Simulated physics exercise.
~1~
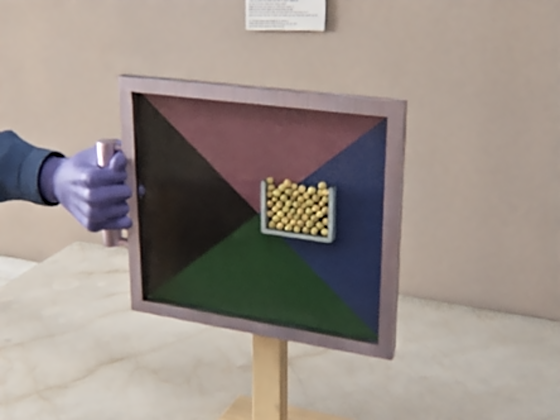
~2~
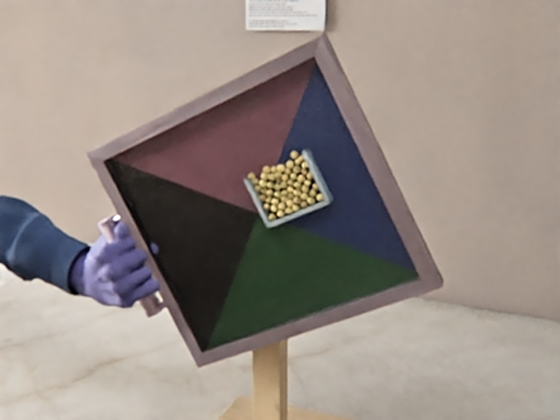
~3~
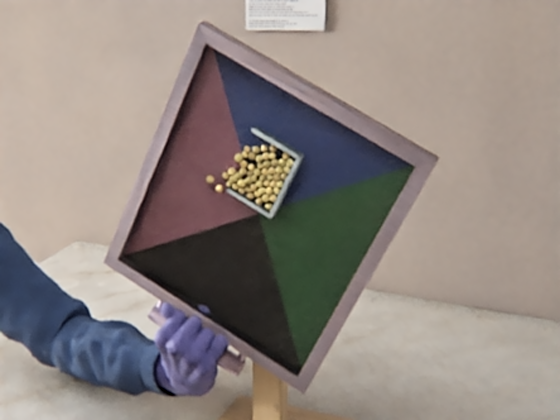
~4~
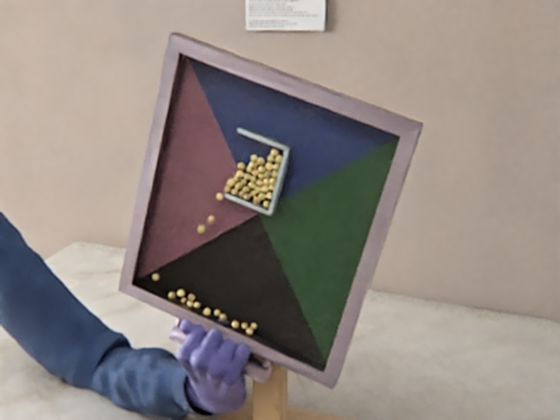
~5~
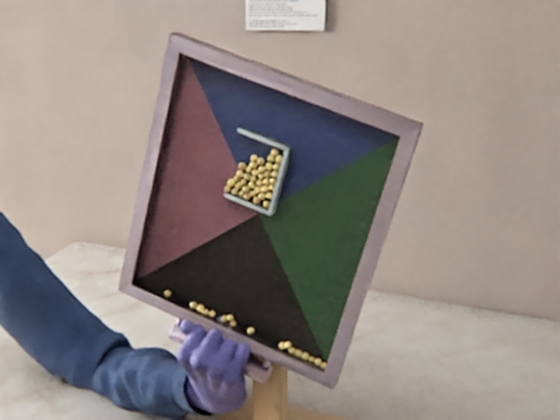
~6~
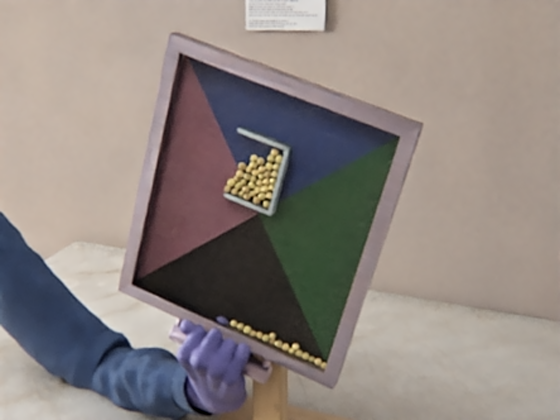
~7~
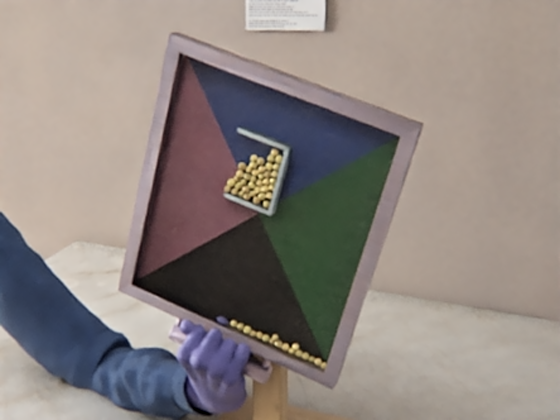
A gloved hand turned a square, four-coloured case anticlockwise until its small inner tray tipped and some yellowish beans spilled over the pink and black wedges, sliding right along the bottom edge and settling in the black, while most stayed in the tray.
